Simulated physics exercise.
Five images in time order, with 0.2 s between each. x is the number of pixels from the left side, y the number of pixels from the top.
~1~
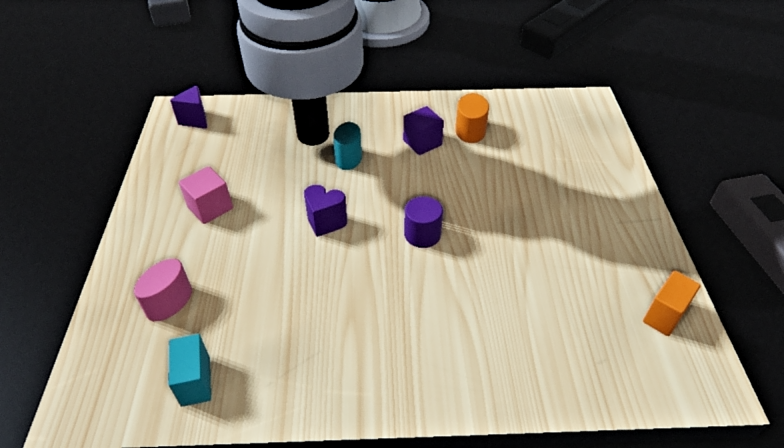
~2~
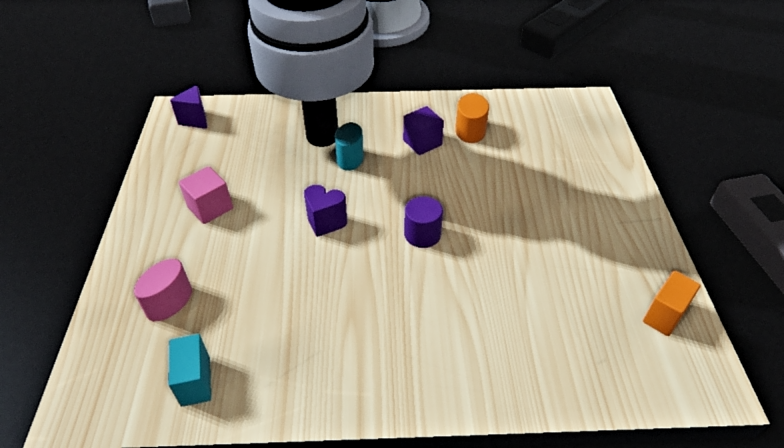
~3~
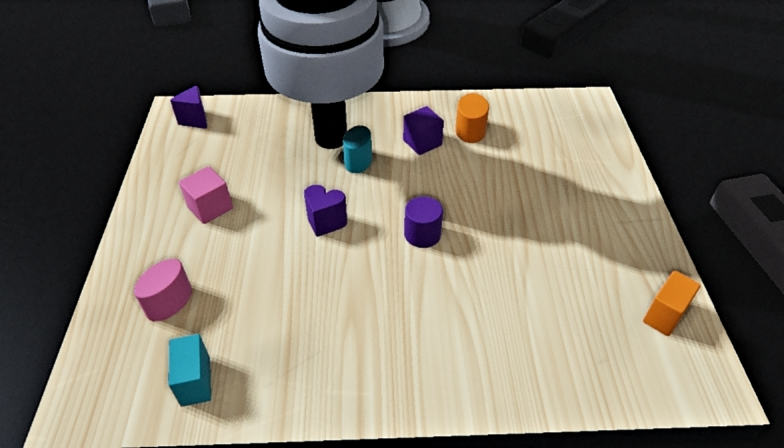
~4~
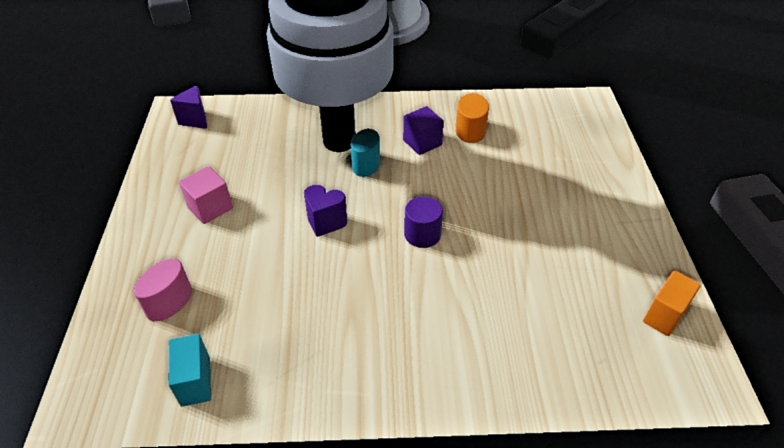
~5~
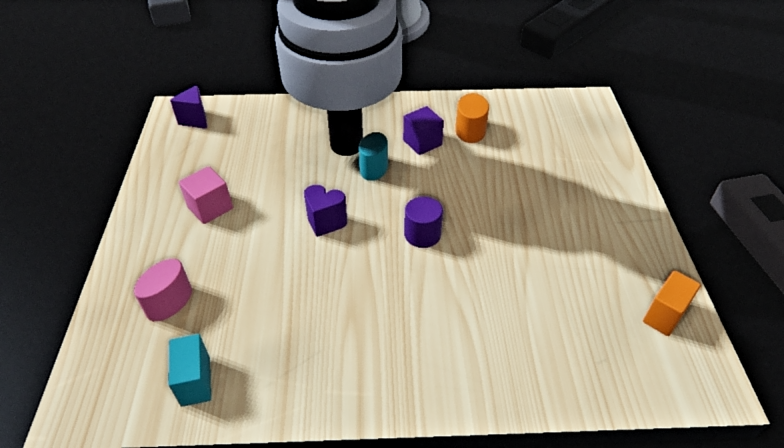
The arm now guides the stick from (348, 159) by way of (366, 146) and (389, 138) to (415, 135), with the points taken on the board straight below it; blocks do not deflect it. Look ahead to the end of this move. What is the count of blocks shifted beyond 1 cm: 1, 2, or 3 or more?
1 block.
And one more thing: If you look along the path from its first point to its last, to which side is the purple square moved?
Toward the right.
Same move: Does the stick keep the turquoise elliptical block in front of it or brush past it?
The stick will have lost it.
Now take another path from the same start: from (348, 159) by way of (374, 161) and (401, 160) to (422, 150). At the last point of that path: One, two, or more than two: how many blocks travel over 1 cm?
I'd say two blocks get shifted by more than about 1 cm.
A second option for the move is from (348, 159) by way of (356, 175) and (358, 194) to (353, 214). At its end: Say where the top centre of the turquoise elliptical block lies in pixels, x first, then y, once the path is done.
At roughly (388, 153).
On the path given first. Halfway along, stick at (378, 129); nothing pushed yet.
At the end, stick at (415, 123); turquoise elliptical block not moved; purple square at (449, 119), turned 25° clockwise.
